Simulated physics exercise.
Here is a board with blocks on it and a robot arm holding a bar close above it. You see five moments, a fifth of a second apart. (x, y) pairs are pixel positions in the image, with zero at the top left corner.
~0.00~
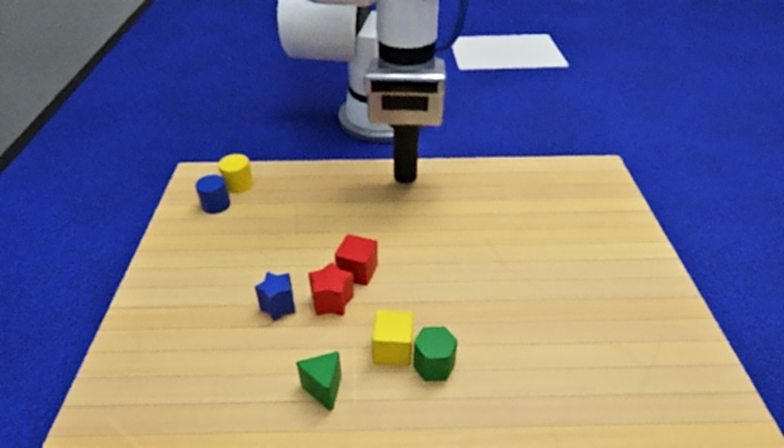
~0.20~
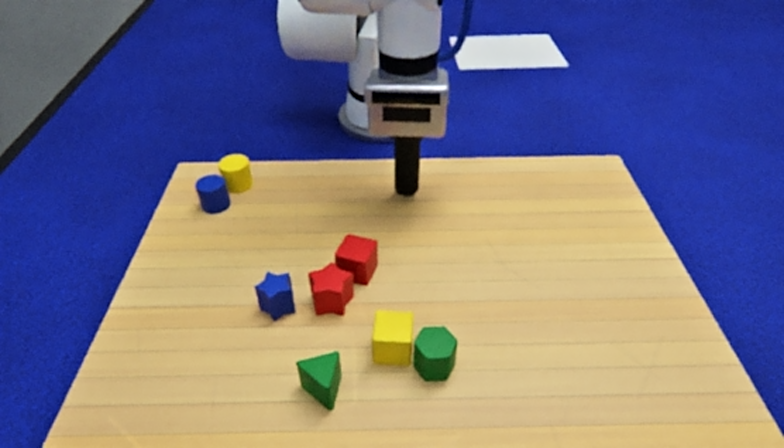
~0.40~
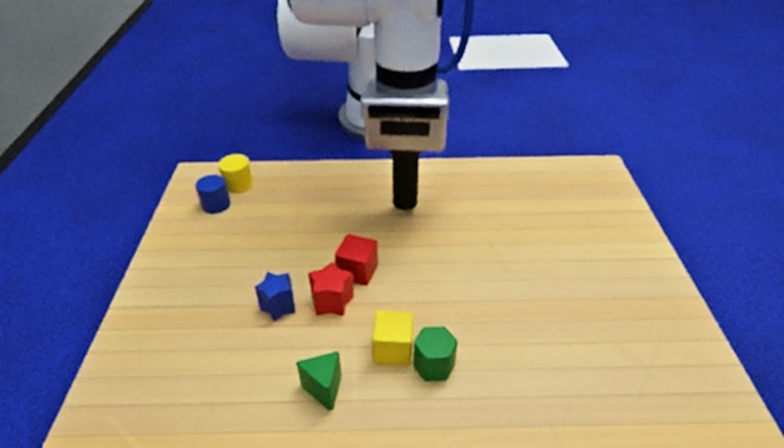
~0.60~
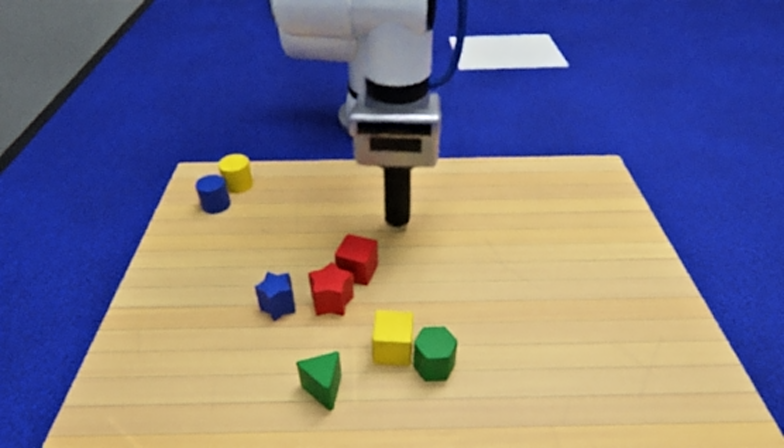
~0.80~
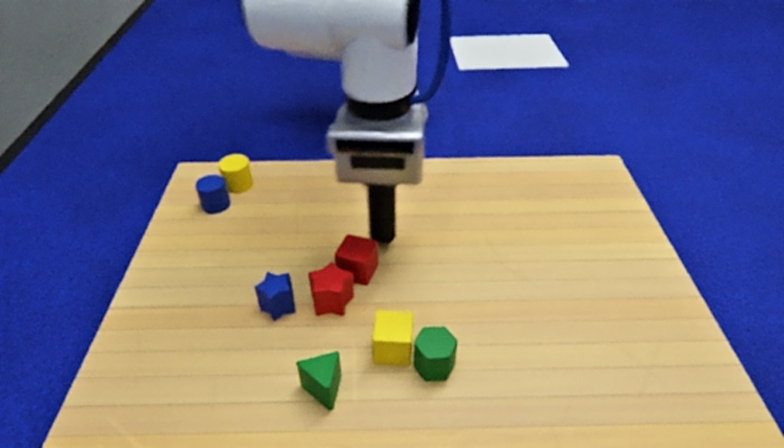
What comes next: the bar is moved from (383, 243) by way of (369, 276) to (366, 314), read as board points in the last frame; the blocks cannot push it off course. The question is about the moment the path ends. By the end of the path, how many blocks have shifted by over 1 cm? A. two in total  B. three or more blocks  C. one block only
A (two in total)
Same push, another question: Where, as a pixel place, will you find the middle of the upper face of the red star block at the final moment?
Its top middle will sit at (291, 304).
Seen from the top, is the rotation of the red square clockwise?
Short answer: Yes.
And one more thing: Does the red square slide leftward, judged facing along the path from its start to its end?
Answer: No.
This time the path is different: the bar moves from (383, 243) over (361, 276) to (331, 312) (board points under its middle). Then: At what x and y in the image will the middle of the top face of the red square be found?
I'd place it at (298, 305), taking the centre of its top.
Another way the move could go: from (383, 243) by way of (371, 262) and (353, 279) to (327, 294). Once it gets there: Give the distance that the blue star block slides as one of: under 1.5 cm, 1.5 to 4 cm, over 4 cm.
Displaced 1.5 to 4 cm.
On the path given first. One third of the way, bar at (372, 258); red star block at (326, 280); red square at (347, 257), turned 20° clockwise.
Two thirds of the way, bar at (367, 281); red star block at (304, 295), turned 20° clockwise; red square at (336, 277), turned 40° clockwise.
At the end, bar at (366, 307); blue star block at (268, 285), turned 25° clockwise; red star block at (291, 304), turned 45° clockwise; red square at (330, 295), turned 65° clockwise; yellow square unmoved.
